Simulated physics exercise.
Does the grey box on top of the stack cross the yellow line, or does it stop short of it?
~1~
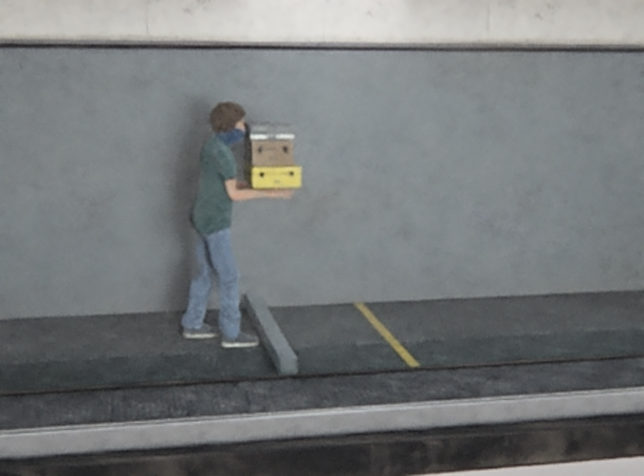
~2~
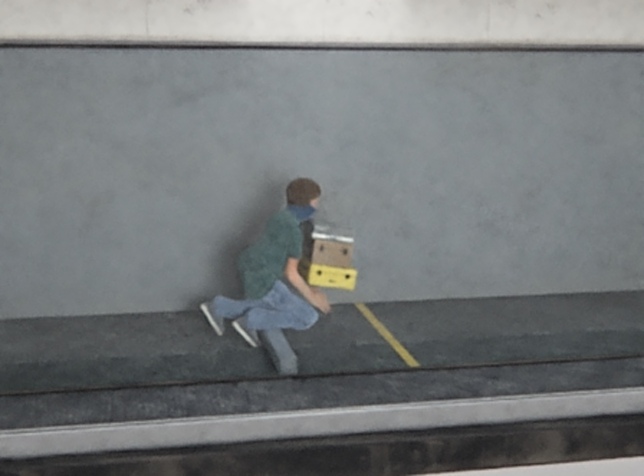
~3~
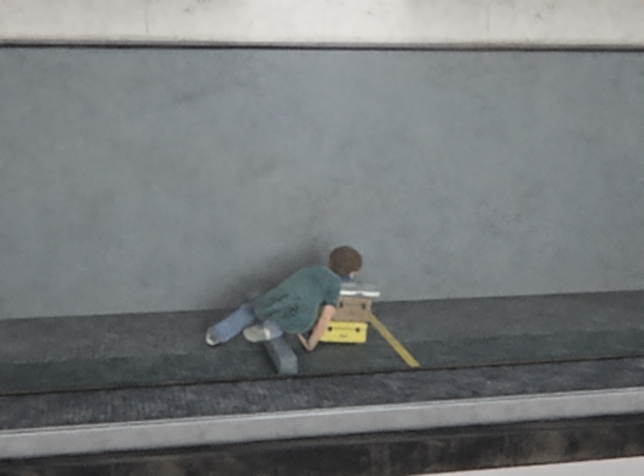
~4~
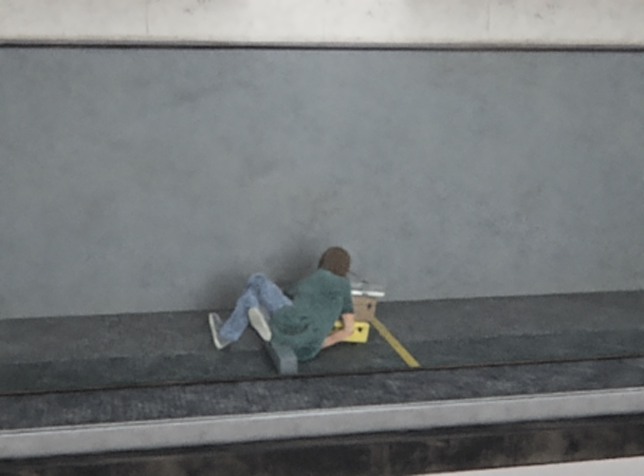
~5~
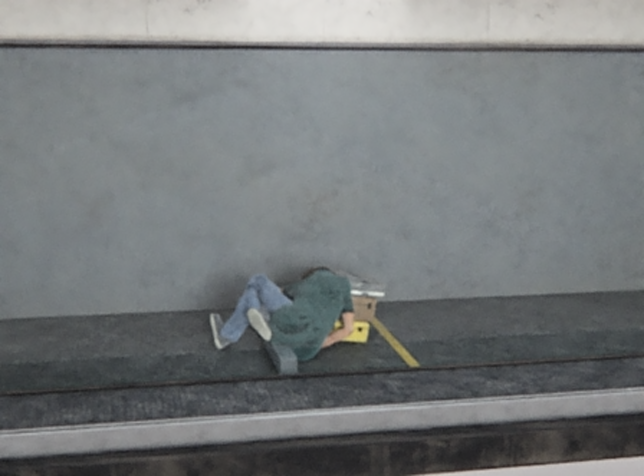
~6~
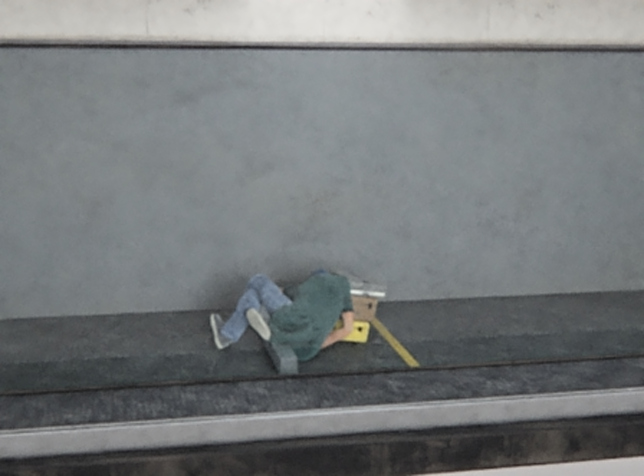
The grey box stops short of the yellow line, staying on top of the other boxes beside the slumped person.
In the video, a person in a green shirt and jeans holding a stack of boxes pitches forward over a low grey rail, bringing the stack down to the floor. The person ends up slumped across the rail, head down beside the boxes near a yellow line.
